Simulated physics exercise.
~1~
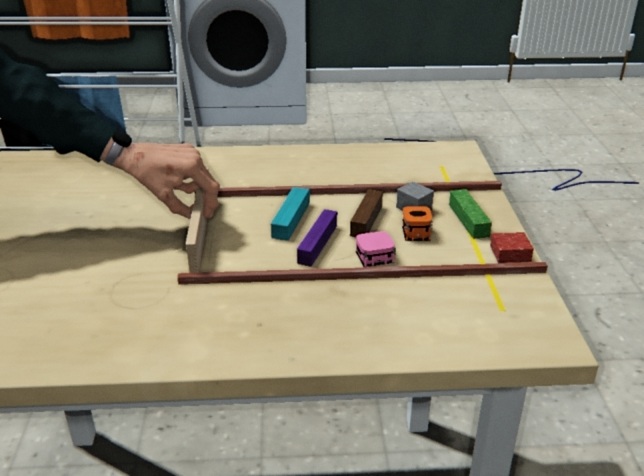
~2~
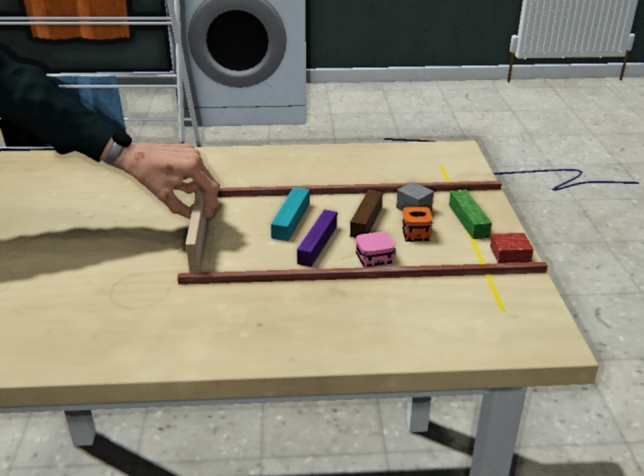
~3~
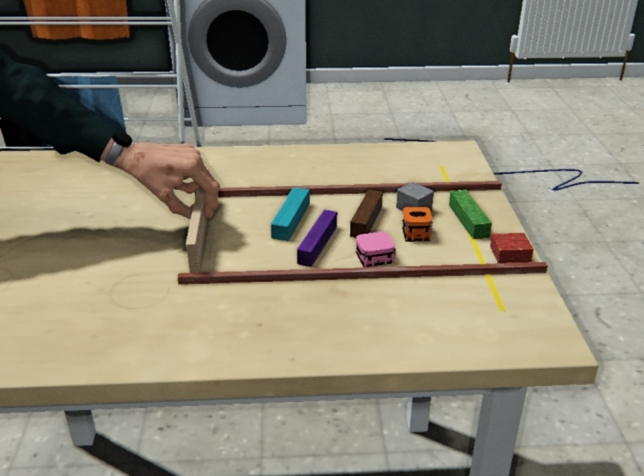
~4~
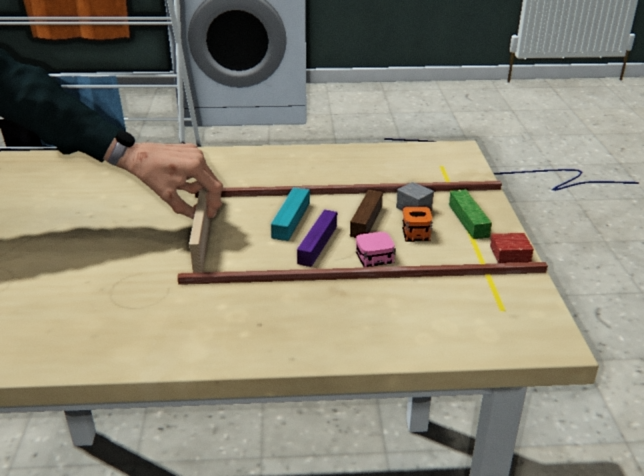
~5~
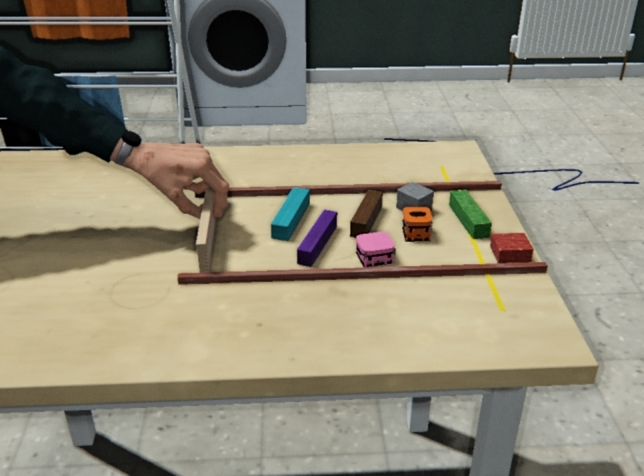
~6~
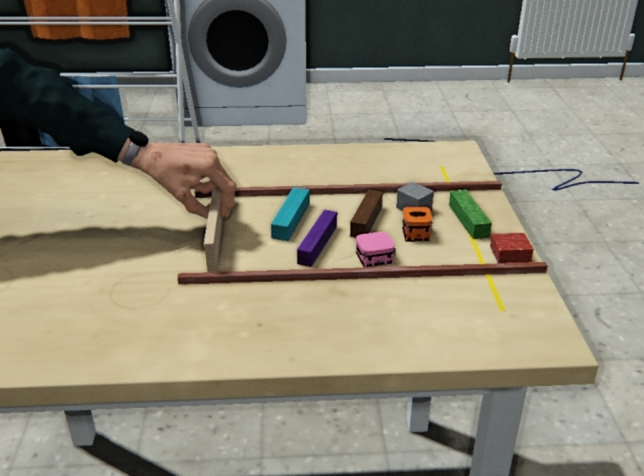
A hand slides an upright board slightly right between two rails toward the still, colourful blocks.
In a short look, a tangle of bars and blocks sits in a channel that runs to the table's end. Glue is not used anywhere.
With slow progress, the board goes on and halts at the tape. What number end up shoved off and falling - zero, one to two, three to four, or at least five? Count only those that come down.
The count is three to four.
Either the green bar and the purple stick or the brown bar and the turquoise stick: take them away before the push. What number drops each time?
Taking the two tries in turn, it comes to 0 and 1.
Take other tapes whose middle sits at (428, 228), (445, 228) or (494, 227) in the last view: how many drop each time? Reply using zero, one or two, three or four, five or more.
In that order: Zero; one to two; five or over.
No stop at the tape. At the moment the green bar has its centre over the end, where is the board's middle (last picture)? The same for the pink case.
(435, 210) and then (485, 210), give or take.
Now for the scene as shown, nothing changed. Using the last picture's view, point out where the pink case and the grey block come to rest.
Going in order, first (518, 251) and next (502, 192).
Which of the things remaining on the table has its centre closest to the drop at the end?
Grey block.
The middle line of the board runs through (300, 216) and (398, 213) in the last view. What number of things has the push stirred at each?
So far 2, and 7 at the second.
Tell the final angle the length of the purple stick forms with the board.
About 20°.
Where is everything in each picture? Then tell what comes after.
In the first frame, red block (511, 248); green bar (470, 213); grey block (415, 199); board (200, 219); tape (467, 227).
In the second frame, green bar (470, 213); orange case (417, 224).
In the third frame, grey block (415, 200); purple stick (318, 237).
In the fourth frame, red block (511, 248); brown bar (367, 214).
In the fifth frame, green bar (470, 213); turquoise stick (291, 213).
In the sixth frame, red block (511, 248); green bar (470, 213); grey block (415, 200); board (217, 218); tape (467, 227).
Soon after, none off yet; red block at rest near (511, 248); green bar at rest near (470, 213); grey block at rest near (415, 200).
In the end, the number that fall off is three or four; gone, orange case, green bar and red block.
